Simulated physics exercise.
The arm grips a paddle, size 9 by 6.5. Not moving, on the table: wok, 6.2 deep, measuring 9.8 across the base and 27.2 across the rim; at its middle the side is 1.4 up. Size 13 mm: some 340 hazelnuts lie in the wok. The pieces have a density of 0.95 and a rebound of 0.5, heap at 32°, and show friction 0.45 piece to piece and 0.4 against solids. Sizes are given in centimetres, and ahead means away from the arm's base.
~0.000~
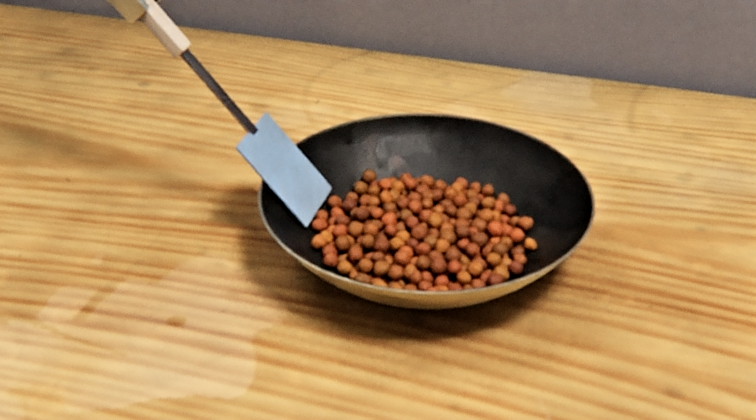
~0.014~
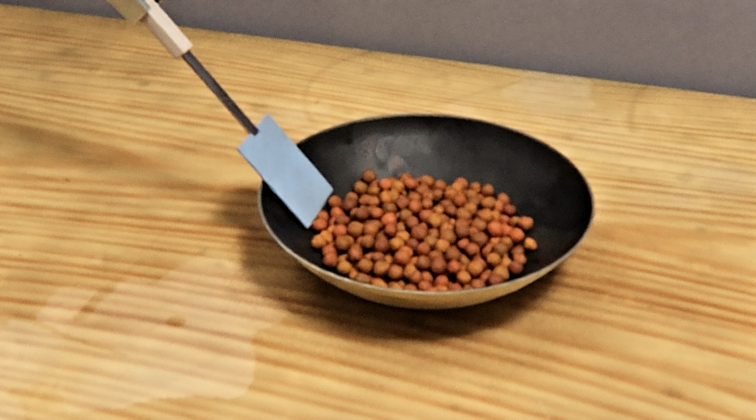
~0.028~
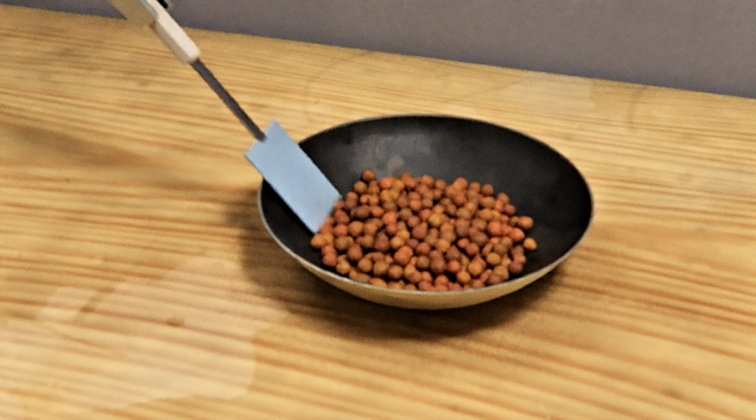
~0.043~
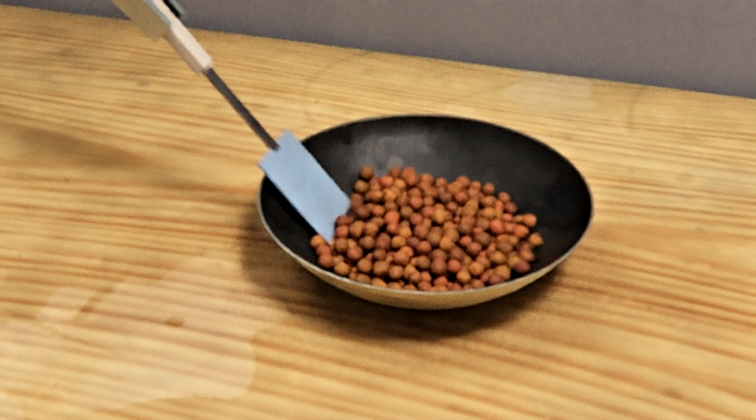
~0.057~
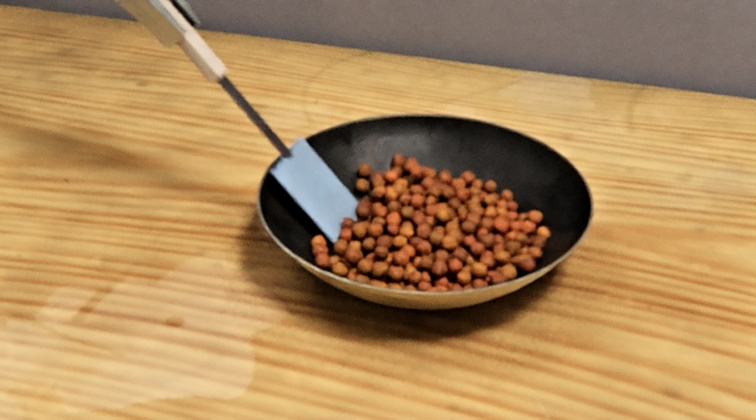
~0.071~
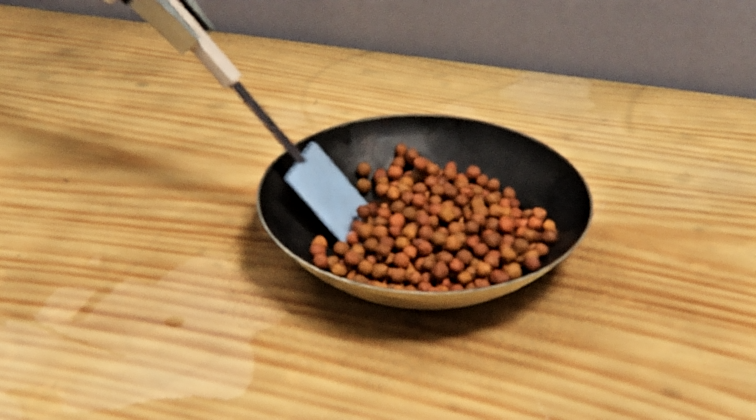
On a wooden table against a gray wall, a dark wok holds a pile of small round brown nuts, with a pale blue paddle at its left edge. The paddle slides down and right into the wok, pushing the nuts into a slightly higher heap that spreads toward the right.
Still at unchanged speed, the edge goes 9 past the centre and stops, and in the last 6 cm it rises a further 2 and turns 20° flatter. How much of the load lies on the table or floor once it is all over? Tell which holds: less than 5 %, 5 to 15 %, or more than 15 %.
What holds is more than 15 %.
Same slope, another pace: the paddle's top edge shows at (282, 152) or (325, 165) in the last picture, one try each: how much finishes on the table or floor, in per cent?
Try one roughly 5 per cent; try two roughly 30 per cent.
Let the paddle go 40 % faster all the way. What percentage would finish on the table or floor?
Then about 30 per cent.
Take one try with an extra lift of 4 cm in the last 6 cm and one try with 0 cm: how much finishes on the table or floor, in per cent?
It comes to around 20 per cent on the first try and around 10 per cent on the second.
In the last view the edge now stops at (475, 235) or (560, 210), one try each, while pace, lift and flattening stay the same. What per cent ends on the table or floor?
Some 0 and 30 per cent.
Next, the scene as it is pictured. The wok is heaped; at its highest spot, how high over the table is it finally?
Roughly 6.0 centimetres.
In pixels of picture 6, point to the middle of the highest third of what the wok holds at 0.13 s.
Around (469, 220).
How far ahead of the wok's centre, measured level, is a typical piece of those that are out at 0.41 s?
The distance is around 18 cm.
After 0.13 s, sloping 49°, highest piece 6 above the table; 339 in the wok.
After 0.18 s, sloping 43°, highest piece 7 above the table; 339 in the wok.
After 0.41 s, sloping 29°, highest piece 12 above the table; 272 in the wok, 36 on the table or floor, 31 on the blade or in flight.
After 1.46 s, sloping 29°, highest piece 6 above the table; 272 in the wok, 67 on the table or floor.
At rest, 272 in the wok, 67 on the table or floor. That is 20 % on the table or floor.
